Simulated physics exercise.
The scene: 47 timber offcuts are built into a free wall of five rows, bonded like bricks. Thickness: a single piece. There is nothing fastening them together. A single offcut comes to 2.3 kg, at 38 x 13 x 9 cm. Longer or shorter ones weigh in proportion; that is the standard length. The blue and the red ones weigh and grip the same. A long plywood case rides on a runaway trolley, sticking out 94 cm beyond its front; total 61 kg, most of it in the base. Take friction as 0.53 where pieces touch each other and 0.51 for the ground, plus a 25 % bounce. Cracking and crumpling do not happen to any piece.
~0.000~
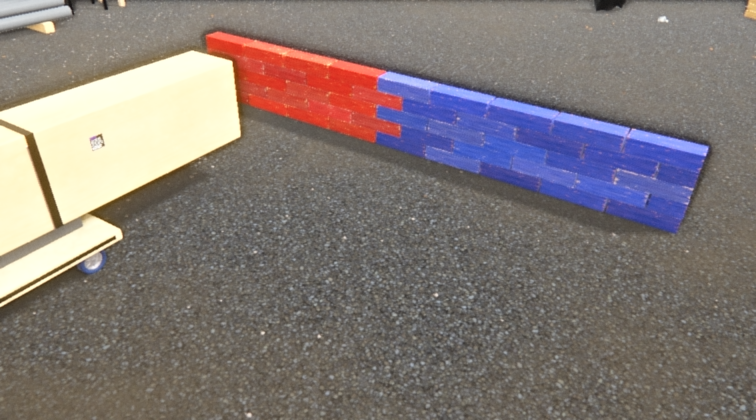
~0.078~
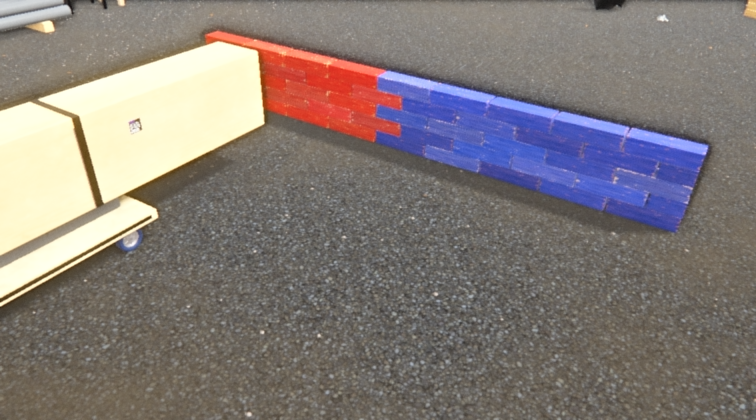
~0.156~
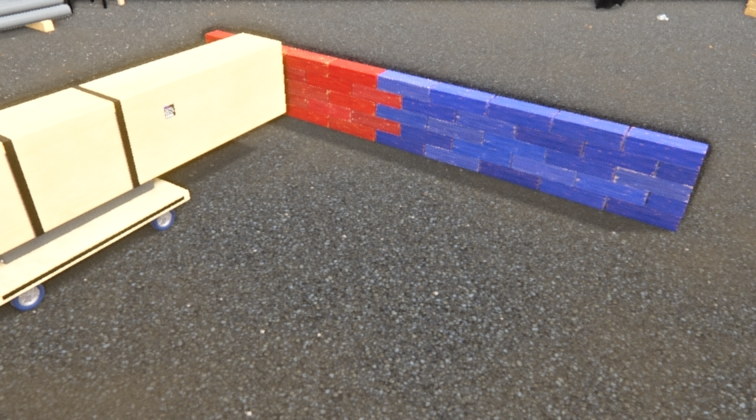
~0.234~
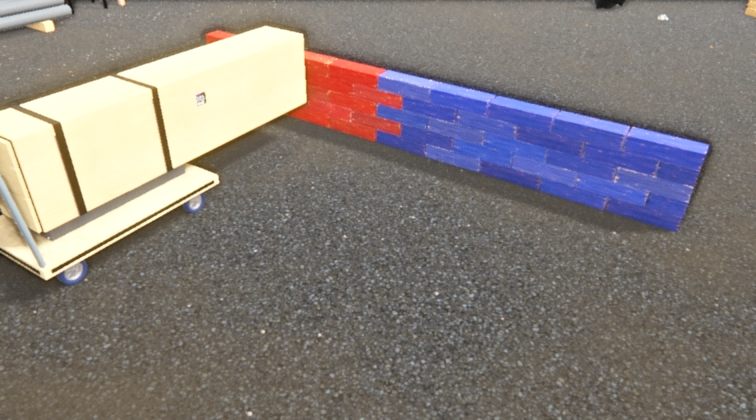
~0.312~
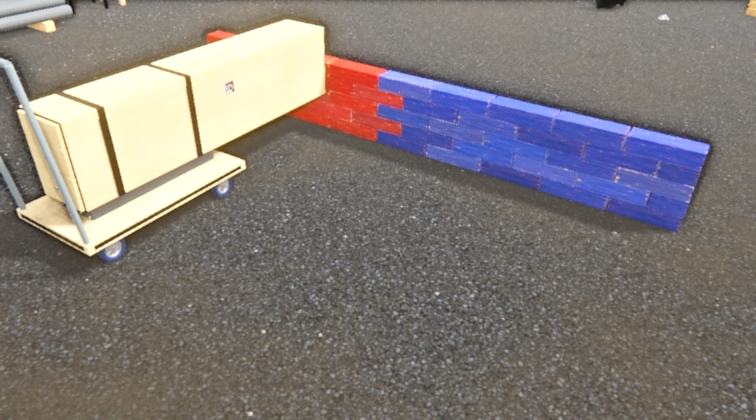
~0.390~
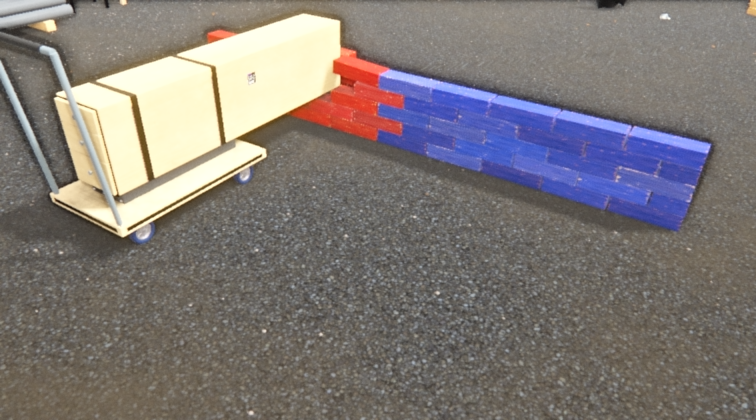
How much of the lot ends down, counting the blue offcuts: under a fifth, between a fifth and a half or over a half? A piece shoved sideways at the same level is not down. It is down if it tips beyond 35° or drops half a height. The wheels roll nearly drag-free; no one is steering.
Tally: Short of a fifth.
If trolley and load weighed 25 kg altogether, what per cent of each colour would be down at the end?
Result: Blue 0 and red 30 in a hundred.
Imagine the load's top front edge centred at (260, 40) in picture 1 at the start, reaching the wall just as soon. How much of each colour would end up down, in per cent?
Result - blue: 0%; red: 30%.
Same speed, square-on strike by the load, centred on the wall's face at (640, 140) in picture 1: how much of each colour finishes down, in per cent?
For blue it's 40 per cent, for red 0 per cent.
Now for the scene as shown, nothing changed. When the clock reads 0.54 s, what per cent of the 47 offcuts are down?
10 per cent at that moment.
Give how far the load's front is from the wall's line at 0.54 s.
Position: Approx. 50 cm beyond.
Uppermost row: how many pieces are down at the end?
Exactly 1.
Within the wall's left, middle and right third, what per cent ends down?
Going left to right, I get 40, 0 and 0 percent.
After 0.54 s, load 48 cm past the wall's line, still rolling; none of the 25 blue offcuts down (4 of 47 in all colours); top blue offcut unmoved; top red offcut 15 cm lower.
After 0.84 s, load 1.07 m past the wall's line, still rolling; none of the 25 blue offcuts down (4 of 47 in all colours); top blue offcut unmoved; top red offcut on its side.
After 1.08 s, load 1.41 m past the wall's line, still rolling; none of the 25 blue offcuts down (6 of 47 in all colours); top blue offcut unmoved; top red offcut upside down.
After 1.68 s, load 2.01 m past the wall's line, still rolling; none of the 25 blue offcuts down (6 of 47 in all colours); top blue offcut unmoved; top red offcut upside down.
At rest (2.3 s), load 2.34 m past the wall's line, still rolling; none of the 25 blue offcuts down (6 of 47 in all colours); top blue offcut unmoved; top red offcut upside down. That is 0 per cent. As the last picture would show them, middles, top blue offcut near (464, 99), top red offcut near (415, 61).
